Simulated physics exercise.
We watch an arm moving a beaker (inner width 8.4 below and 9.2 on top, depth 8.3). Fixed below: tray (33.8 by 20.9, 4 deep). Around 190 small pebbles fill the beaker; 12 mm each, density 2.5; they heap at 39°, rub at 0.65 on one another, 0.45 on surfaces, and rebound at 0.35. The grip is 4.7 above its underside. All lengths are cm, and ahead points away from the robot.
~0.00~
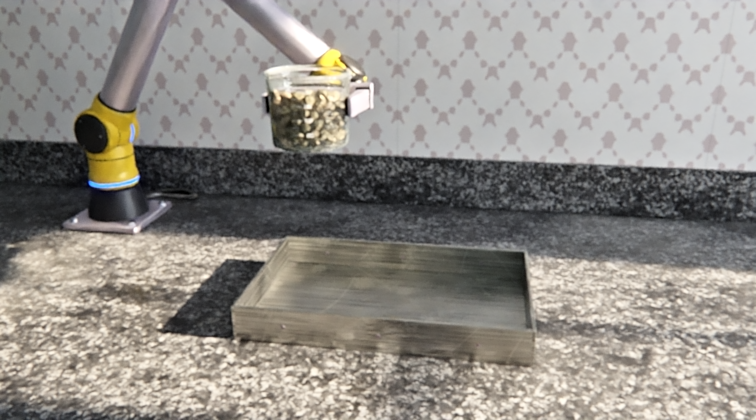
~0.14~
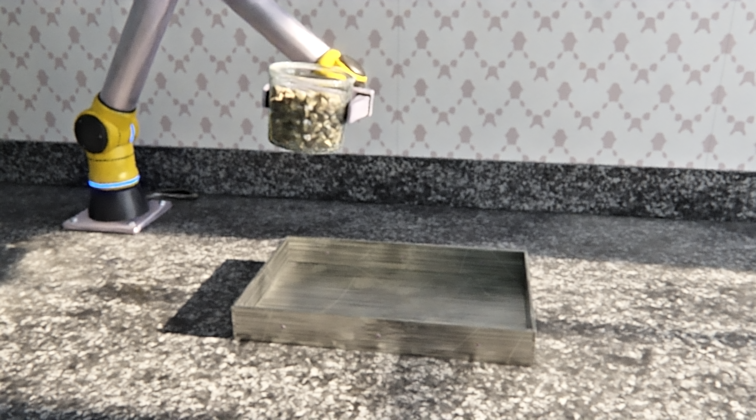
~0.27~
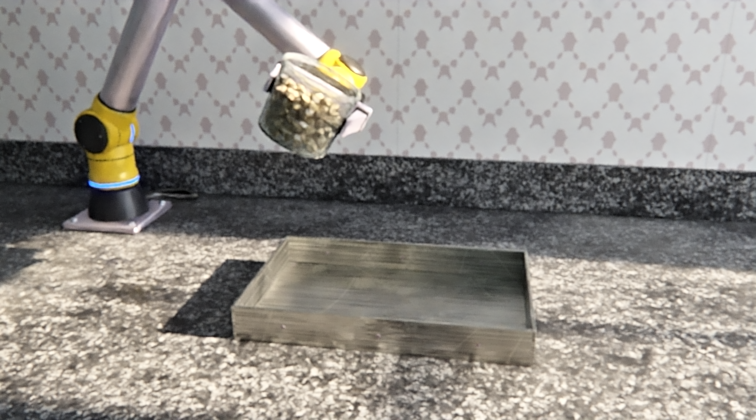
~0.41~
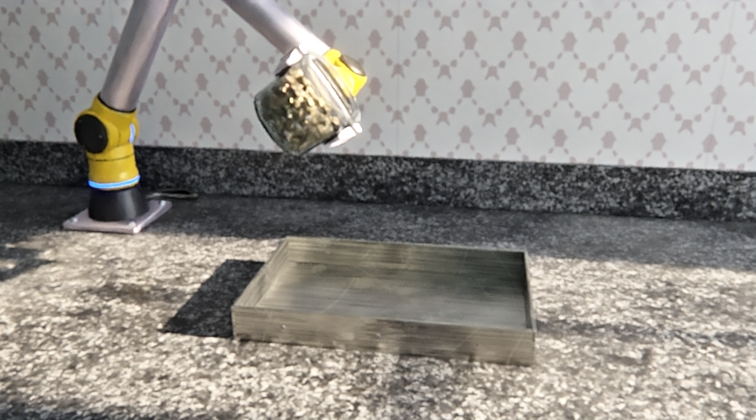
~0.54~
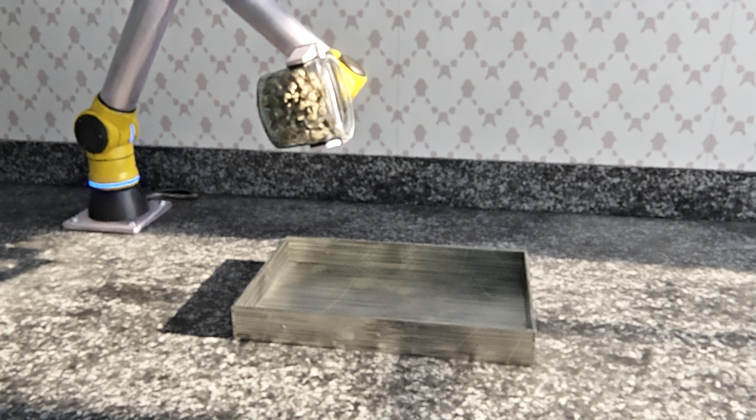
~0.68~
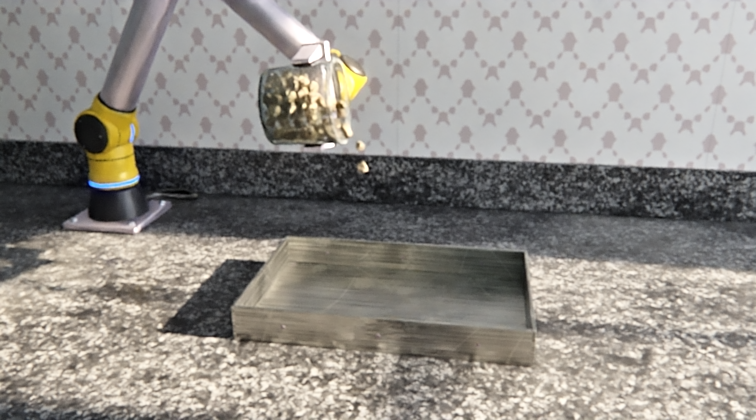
In the video, a robot arm holds a clear container of small pebbles above an empty metal tray on a speckled countertop, gradually tilting it to the right until it lies nearly sideways and a couple of pebbles drop out.
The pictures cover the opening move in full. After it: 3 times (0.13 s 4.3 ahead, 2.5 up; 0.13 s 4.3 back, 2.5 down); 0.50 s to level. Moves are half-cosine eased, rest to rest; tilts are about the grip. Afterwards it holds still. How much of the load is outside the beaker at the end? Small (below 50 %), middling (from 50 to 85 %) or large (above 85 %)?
Answer: Large; above 85 % of the small pebbles finish outside the beaker.
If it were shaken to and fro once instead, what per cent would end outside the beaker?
It would be near 80 per cent.
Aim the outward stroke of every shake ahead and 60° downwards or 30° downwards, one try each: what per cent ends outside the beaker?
Some 25 and 60 per cent.
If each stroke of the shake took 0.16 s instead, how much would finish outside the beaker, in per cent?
It would be near 85 per cent.
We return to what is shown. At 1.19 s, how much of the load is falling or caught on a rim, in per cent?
Some 12 per cent.
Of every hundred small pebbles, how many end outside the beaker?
About 100 per cent.
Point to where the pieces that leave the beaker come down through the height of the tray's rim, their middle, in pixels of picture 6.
Around (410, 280).
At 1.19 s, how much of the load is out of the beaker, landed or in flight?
Near 90 per cent so far.
By 1.19 s, tilted 84° forward, highest piece 24 above the table; 152 in the tray, 17 in the beaker, 24 in flight or on a rim.
By 1.70 s, tilted 44° forward, highest piece 26 above the table; 189 in the tray, 4 in the beaker.
By 2.16 s, level, highest piece 22 above the table; 189 in the tray, 4 in the beaker.
By 3.21 s, level, highest piece 22 above the table; 189 in the tray, 4 in the beaker.
Final count, 189 in the tray, 4 in the beaker. That is 98 % outside the beaker.
